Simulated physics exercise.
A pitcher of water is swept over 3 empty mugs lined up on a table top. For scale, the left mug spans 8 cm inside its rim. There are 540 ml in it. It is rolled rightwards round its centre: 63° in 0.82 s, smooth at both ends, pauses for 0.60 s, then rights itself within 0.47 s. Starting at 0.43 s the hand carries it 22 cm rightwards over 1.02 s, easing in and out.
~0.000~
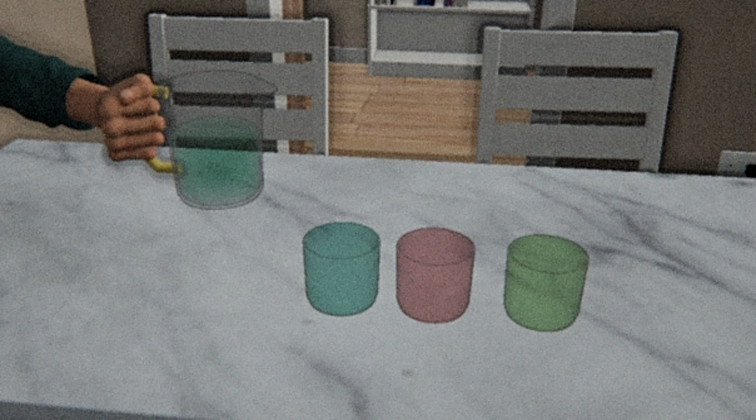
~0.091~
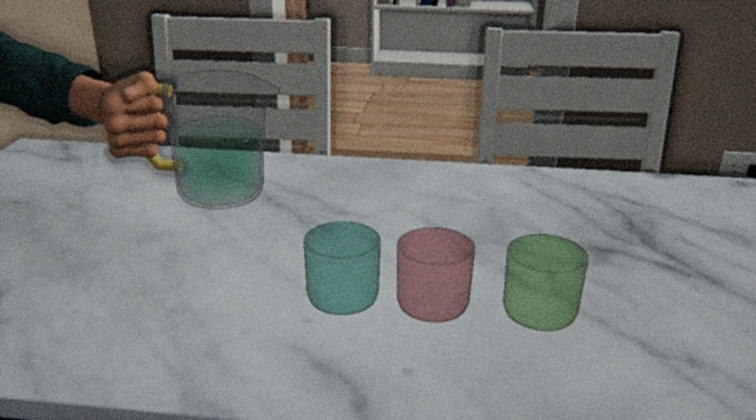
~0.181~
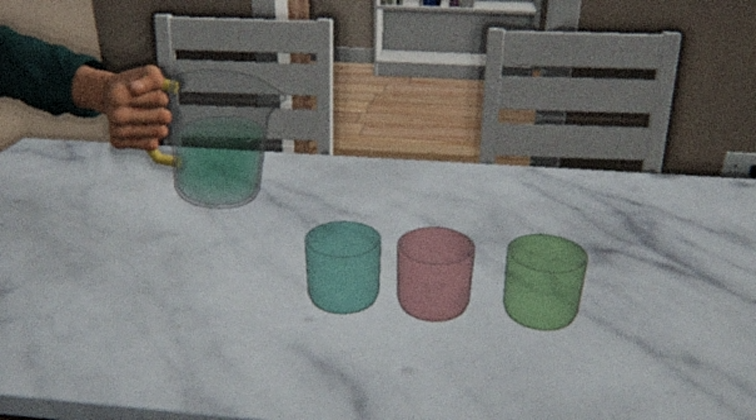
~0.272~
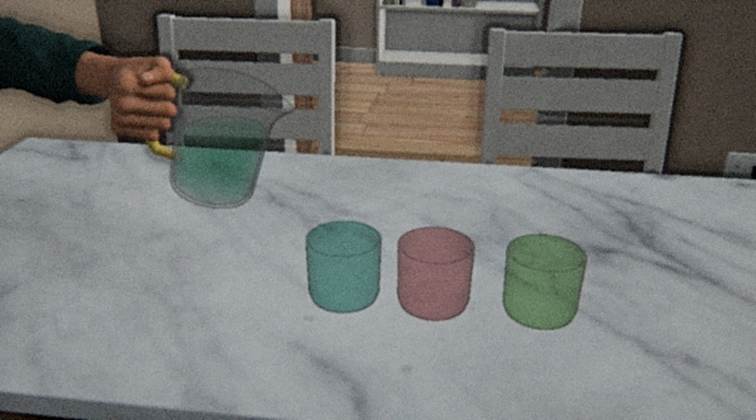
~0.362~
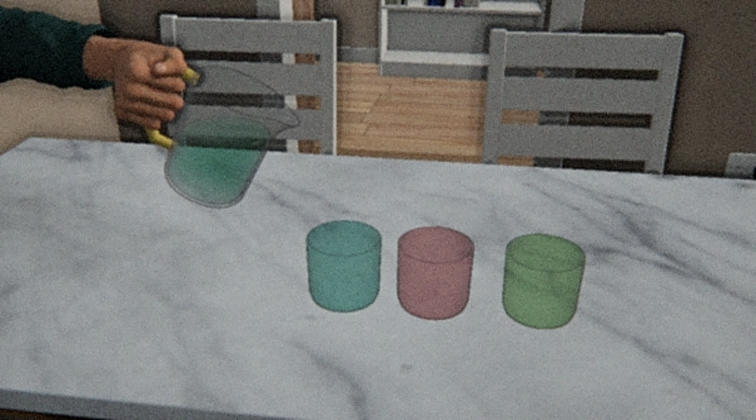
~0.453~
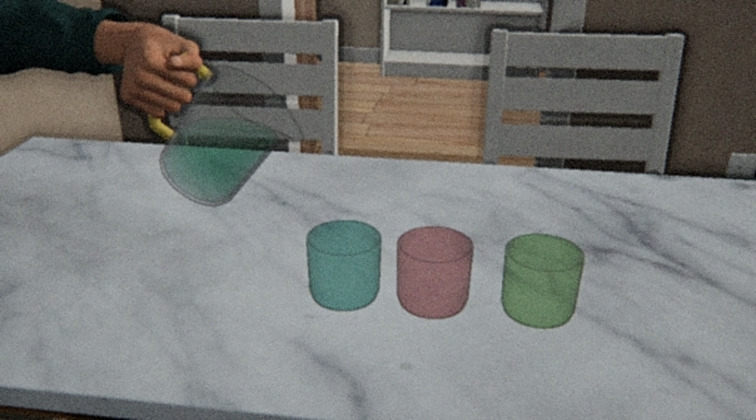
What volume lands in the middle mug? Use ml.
The middle mug gets about 80 ml.
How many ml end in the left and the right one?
About 0 ml left, 120 ml right.
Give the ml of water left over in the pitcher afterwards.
Some 260 ml.
After 0.84 s the tilt is 63° and from the left they hold 5 ml, 0 ml, 0 ml, the pitcher 490 ml, and 0 ml is on the table top.
After 1.13 s the tilt is 63° and from the left they hold 5 ml, 75 ml, 0 ml, the pitcher 380 ml, and 10 ml is on the table top.
After 1.42 s the tilt is 63° and from the left they hold 5 ml, 75 ml, 65 ml, the pitcher 290 ml, and 70 ml is on the table top.
After 1.75 s the tilt is 13° and from the left they hold 5 ml, 75 ml, 120 ml, the pitcher 265 ml, and 75 ml is on the table top.
In the end from the left they hold 5 ml, 75 ml, 125 ml, the pitcher 265 ml, and 75 ml is on the table top.
